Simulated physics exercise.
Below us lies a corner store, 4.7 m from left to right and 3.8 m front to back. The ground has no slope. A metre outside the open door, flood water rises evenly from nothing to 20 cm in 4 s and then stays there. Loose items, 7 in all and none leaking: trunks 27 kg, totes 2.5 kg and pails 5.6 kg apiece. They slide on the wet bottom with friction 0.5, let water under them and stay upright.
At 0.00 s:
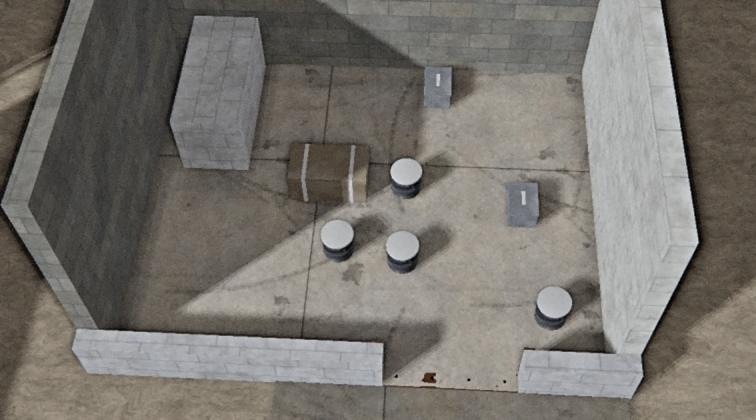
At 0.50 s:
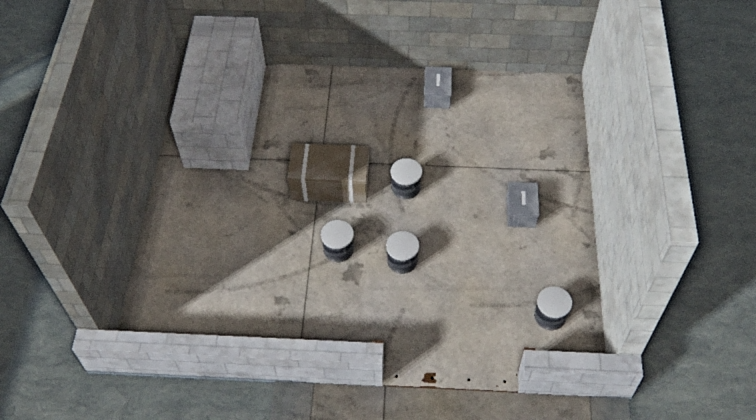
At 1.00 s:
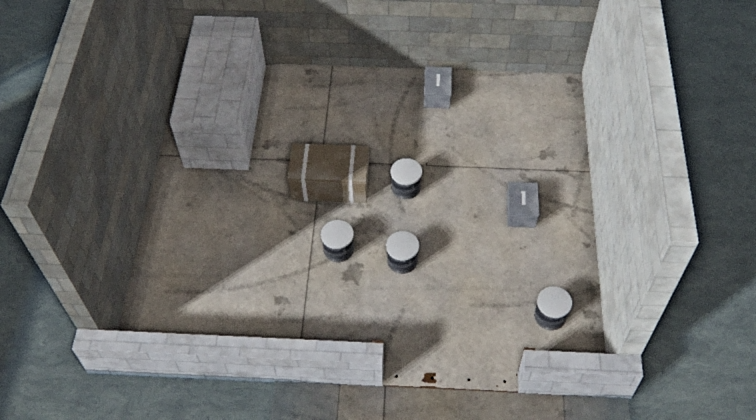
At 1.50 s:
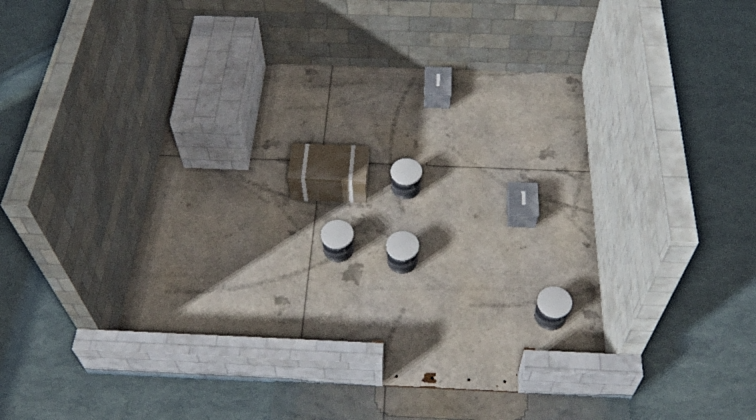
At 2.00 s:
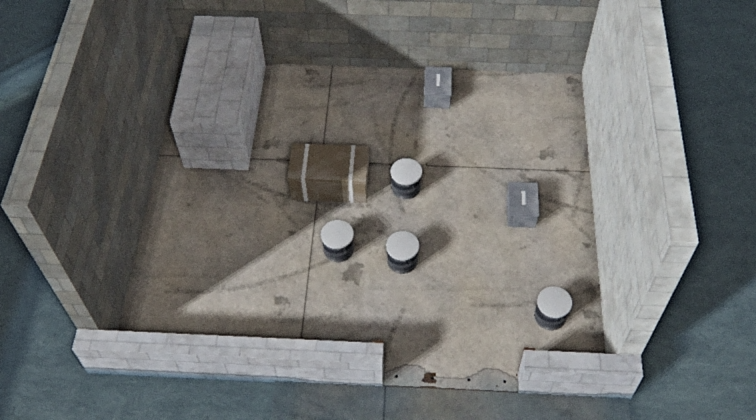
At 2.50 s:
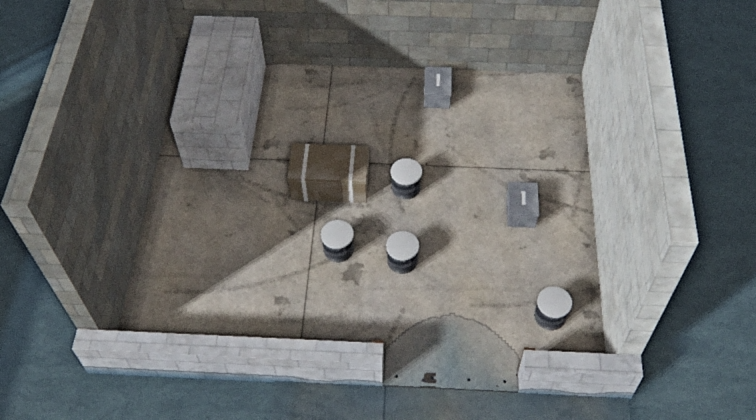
Water turns the brown ground blue-grey outside a roofless, block-walled store, seen from high above by a still camera. Inside on the tan floor are a tall pale block at upper left, a brown strapped trunk near the middle, two grey boxes to its right, and four white-topped pails. The water then creeps through the doorway at the bottom, spreading inward in a rounded grey patch, while every object stays put.
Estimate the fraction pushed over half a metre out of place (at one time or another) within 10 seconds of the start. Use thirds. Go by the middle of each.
That comes to between one and two thirds.
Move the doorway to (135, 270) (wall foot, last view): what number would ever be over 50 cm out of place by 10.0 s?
Then 4.
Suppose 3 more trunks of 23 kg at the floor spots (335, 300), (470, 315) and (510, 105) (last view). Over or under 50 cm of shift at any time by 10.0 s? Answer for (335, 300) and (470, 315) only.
In that order: Less, more.
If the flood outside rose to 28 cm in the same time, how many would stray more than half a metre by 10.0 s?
Then 6.
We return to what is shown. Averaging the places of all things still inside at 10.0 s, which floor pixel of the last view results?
At about (379, 183).
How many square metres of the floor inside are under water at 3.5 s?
Roughly 2.5 m2.
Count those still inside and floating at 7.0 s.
At that moment 2.
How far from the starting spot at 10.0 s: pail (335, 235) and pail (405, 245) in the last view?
In turn: 20 cm, 200 cm.
After 3.5 s 0 of 7 are over 50 cm from their spots; 0 afloat.
After 4.5 s 0 of 7 are over 50 cm from their spots; 0 afloat.
After 7.0 s 4 of 7 are over 50 cm from their spots; 2 afloat.
After 10.0 s 4 of 7 are over 50 cm from their spots, and 4 have been at some point; 3 afloat.
